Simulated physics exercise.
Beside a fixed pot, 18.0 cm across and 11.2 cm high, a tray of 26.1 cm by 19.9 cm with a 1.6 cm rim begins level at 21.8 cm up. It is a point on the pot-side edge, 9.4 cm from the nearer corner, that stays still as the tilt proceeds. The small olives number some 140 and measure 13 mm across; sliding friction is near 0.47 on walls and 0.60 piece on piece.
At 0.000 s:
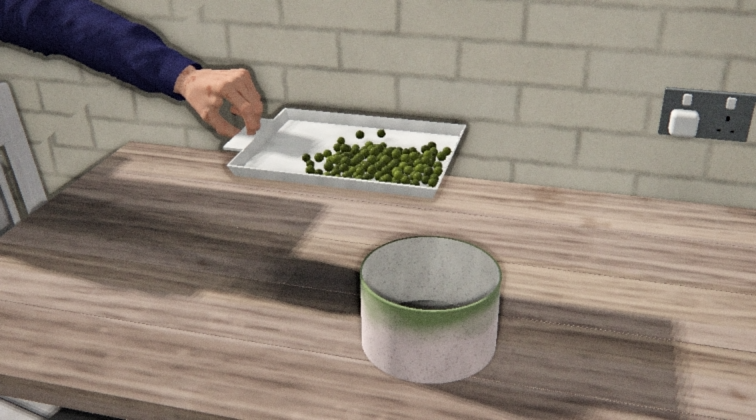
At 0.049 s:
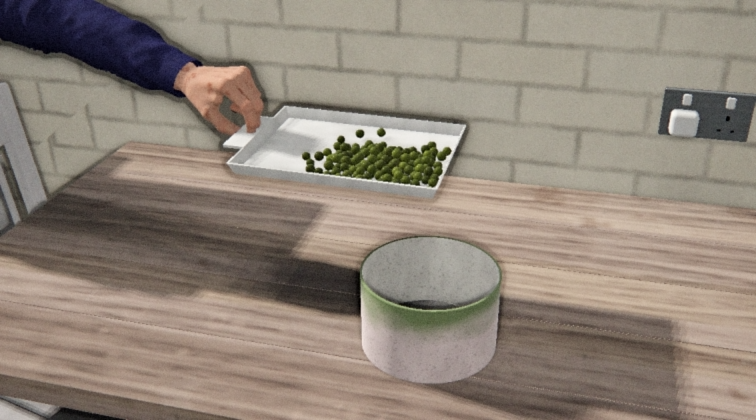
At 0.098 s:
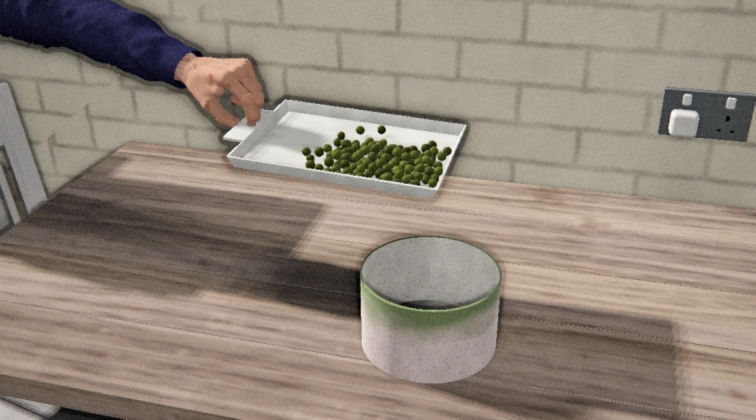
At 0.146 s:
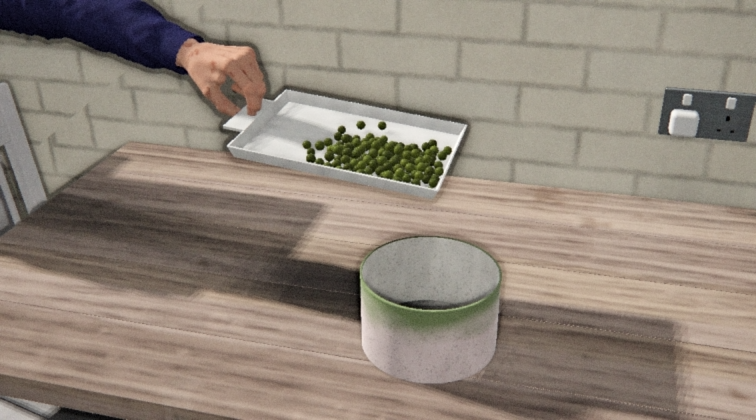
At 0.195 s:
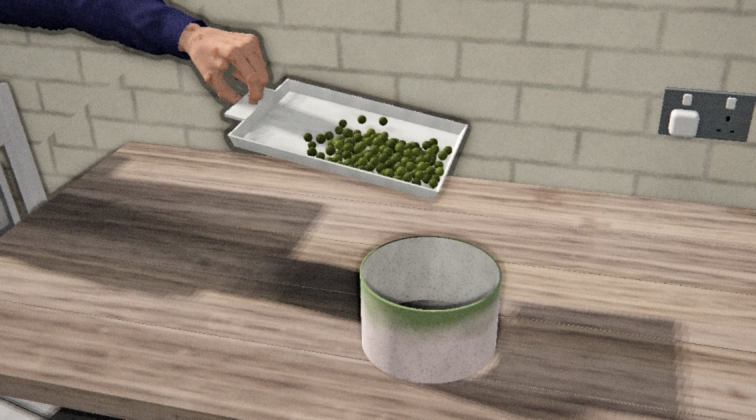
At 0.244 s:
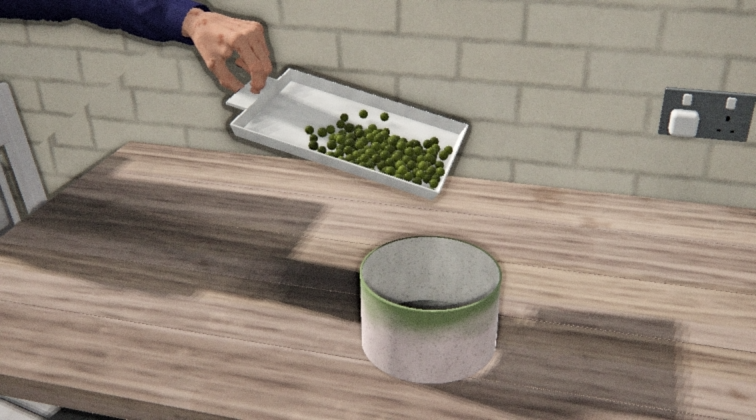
We see a hand in a dark blue sleeve holding a white tray of small green olives above a wooden table, behind a round pot, then gradually raising the tray's left end so it slopes down to the right.
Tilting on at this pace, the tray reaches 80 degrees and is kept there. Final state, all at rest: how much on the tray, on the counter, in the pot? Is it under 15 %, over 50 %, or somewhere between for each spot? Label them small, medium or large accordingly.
Tray - small, counter - medium, pot - large.
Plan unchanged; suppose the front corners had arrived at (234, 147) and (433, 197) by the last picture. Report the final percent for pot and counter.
In the pot: 100 per cent; on the counter: 0 per cent.
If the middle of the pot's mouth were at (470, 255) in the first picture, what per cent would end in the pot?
About 95 per cent.
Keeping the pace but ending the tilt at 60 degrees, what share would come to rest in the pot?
In that case some 30 per cent.
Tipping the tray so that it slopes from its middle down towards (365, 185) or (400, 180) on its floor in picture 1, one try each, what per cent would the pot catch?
The share comes to roughly 90 in a hundred, then roughly 100 in a hundred.
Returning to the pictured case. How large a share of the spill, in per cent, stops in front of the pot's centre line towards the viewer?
Share: Roughly 0 %.
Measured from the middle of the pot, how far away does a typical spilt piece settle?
Roughly 16 cm from the centre.
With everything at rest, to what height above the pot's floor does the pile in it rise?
It reaches roughly 2.5 cm.
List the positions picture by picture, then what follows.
In the first picture, tray tilt 0 degrees, front corners at (234, 164) and (432, 186); middle of the pieces at (378, 166); pot at (431, 271).
In the second picture, tray tilt 1 degrees, front corners at (234, 161) and (433, 186); middle of the pieces at (378, 166).
In the third picture, tray tilt 3 degrees, front corners at (234, 155) and (433, 186); middle of the pieces at (378, 164).
In the fourth picture, tray tilt 6 degrees, front corners at (235, 145) and (434, 187), lowest corner right front; middle of the pieces at (379, 160).
In the fifth picture, tray tilt 10 degrees, front corners at (236, 134) and (434, 188), lowest corner right front; middle of the pieces at (380, 157).
In the sixth picture, tray tilt 13 degrees, front corners at (238, 124) and (435, 188), lowest corner right front; middle of the pieces at (381, 154); pot at (431, 271). Its pace works out near 70 degrees a second.
After 0.69 s, tilt 45 degrees; the tray holds 100 %, the pot 0 %.
After 0.98 s, tilt 66 degrees; the tray holds 85 %, the pot 0 %.
Then, at 1.38 s, tilt 80 degrees; the tray holds 20 %, the pot 45 %.
At rest (2.5 s), tray 0 %, counter 35 %, pot 65 %.
